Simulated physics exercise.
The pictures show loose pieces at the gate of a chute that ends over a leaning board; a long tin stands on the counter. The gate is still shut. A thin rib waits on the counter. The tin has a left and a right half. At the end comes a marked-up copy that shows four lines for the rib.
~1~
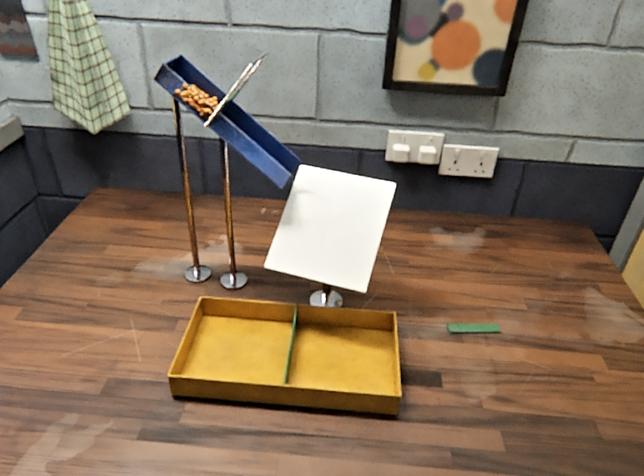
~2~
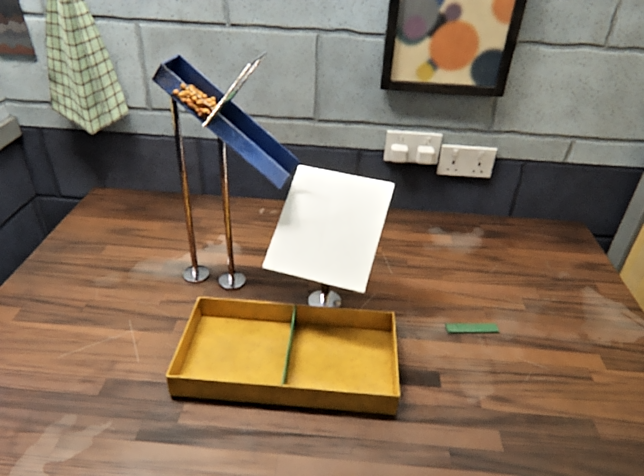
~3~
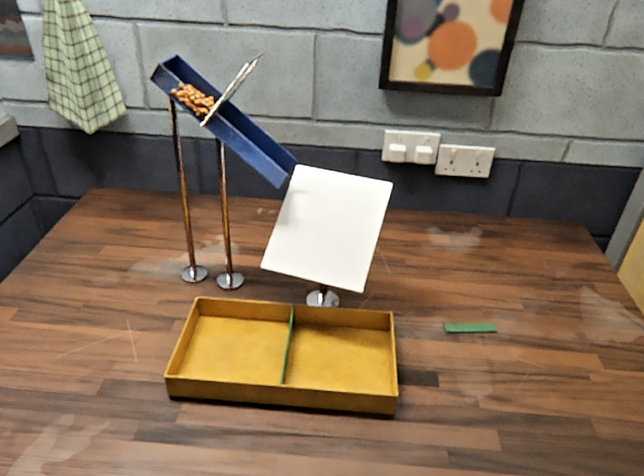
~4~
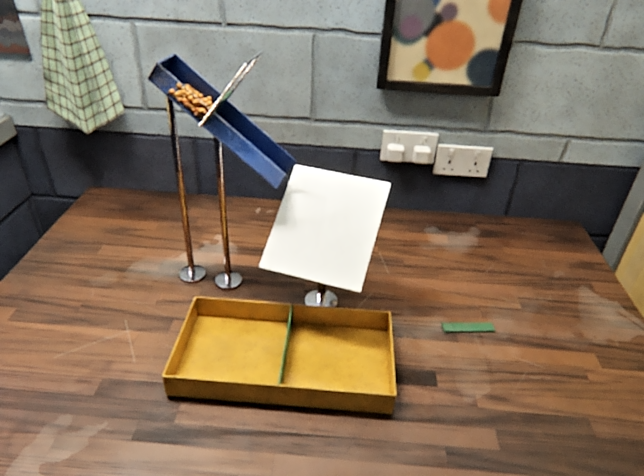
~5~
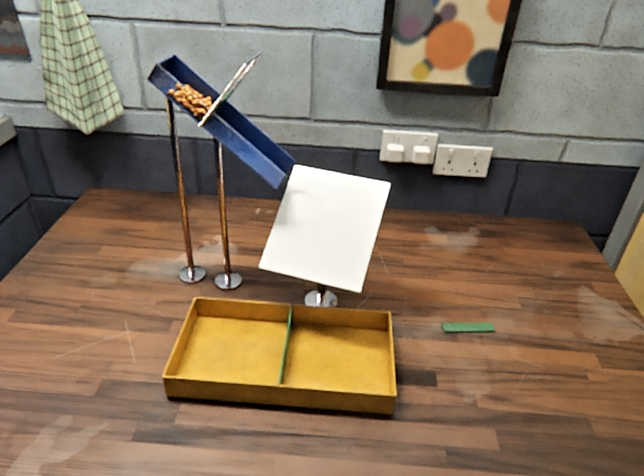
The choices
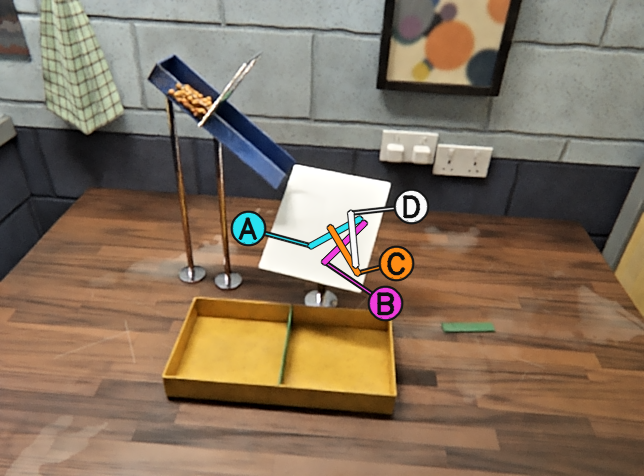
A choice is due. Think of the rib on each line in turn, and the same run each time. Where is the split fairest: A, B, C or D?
B.
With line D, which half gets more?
The right half.
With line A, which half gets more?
The left half.
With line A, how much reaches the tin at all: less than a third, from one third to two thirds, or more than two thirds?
It is more than two thirds.
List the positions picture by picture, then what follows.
The first frame shows load behind the gate (202, 102), roasted chickpeas; lip of the chute (286, 181), sloping fairly steeply.
The second frame shows middle of the board (329, 225), tilted fairly steeply; middle of its low edge (312, 279); of its high edge (345, 174).
The third frame shows front corners of the tin (165, 376) and (397, 395); front end of its middle wall (280, 385); gate still shut (224, 100).
The fourth frame shows middle of the load (196, 102); lip (281, 181).
The fifth frame shows middle of the load (196, 102); lip (281, 182).
On the marked copy, line A from (359, 219) to (310, 245); line B from (364, 223) to (324, 261); line C from (330, 227) to (357, 273); line D from (350, 213) to (355, 265).
With A, of what is caught, almost all in the left half, just a few in the right.
With B, of what is caught, roughly a third in the left half, roughly two thirds in the right.
With C, of what is caught, about a tenth in the left half, the larger part in the right.
With D, of what is caught, about a tenth in the left half, almost all in the right.
